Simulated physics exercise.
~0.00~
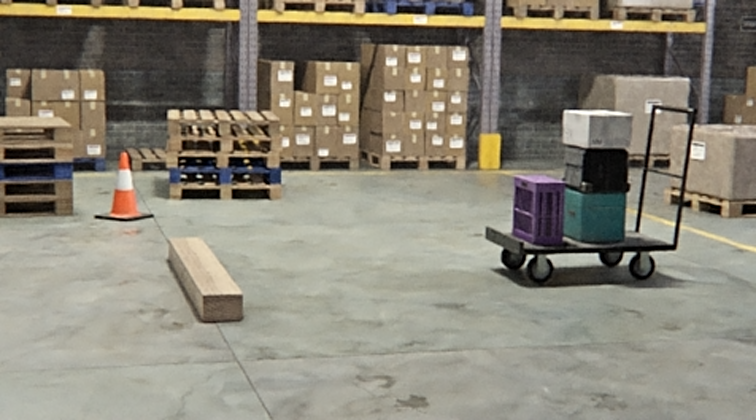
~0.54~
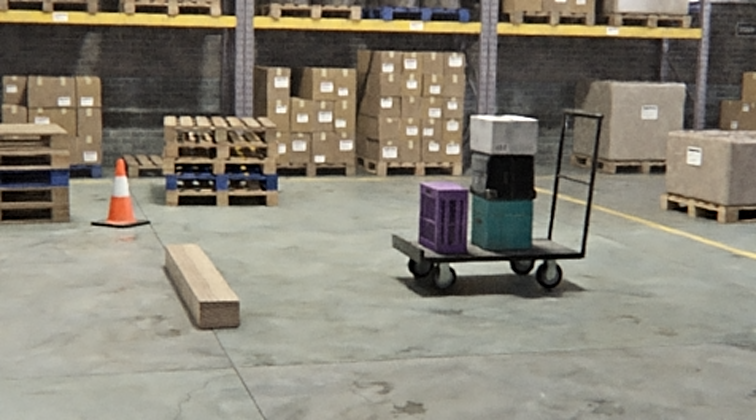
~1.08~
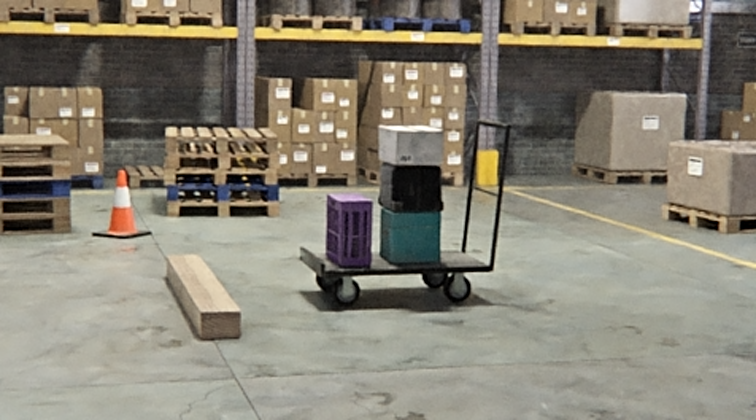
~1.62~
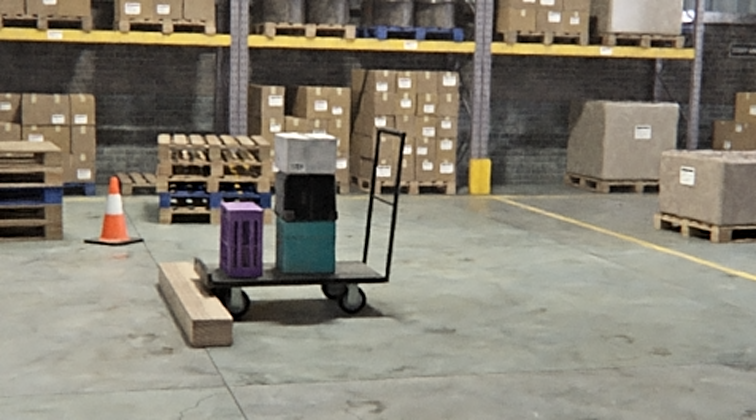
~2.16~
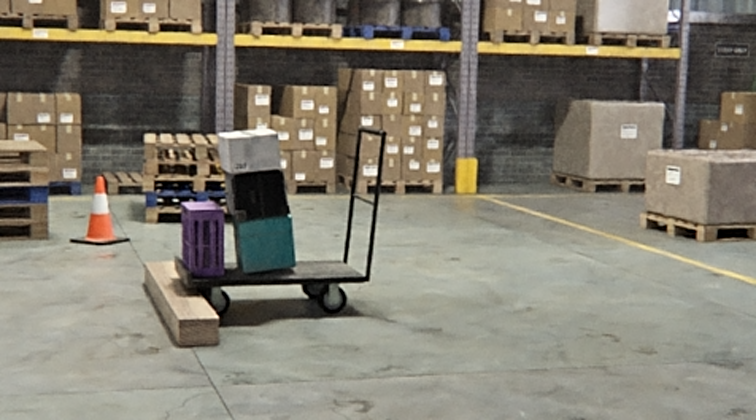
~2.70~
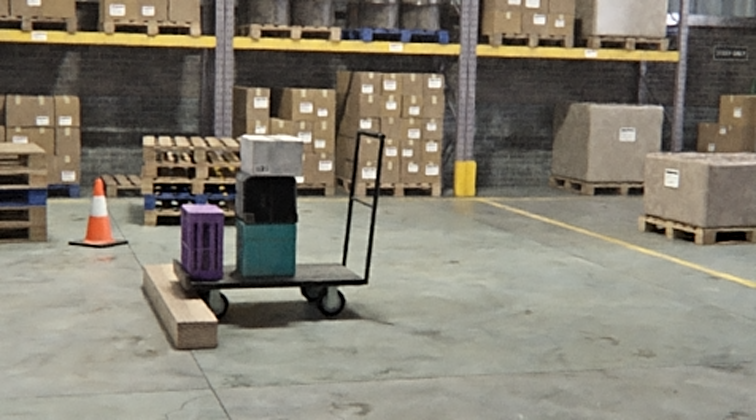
In a warehouse lined with shelves of boxes, a flat trolley stands to the right of a wooden beam on the floor, carrying a purple crate in front of a stack made up of a teal box, a black case and a white carton. With nobody in sight, the trolley rolls left toward the beam, its load riding upright. It reaches the beam and stops against it, and the stack tips forward toward the purple crate. The stack then settles back upright. At the end the trolley rests against the beam with all its pieces still aboard, the purple crate standing near the front edge.
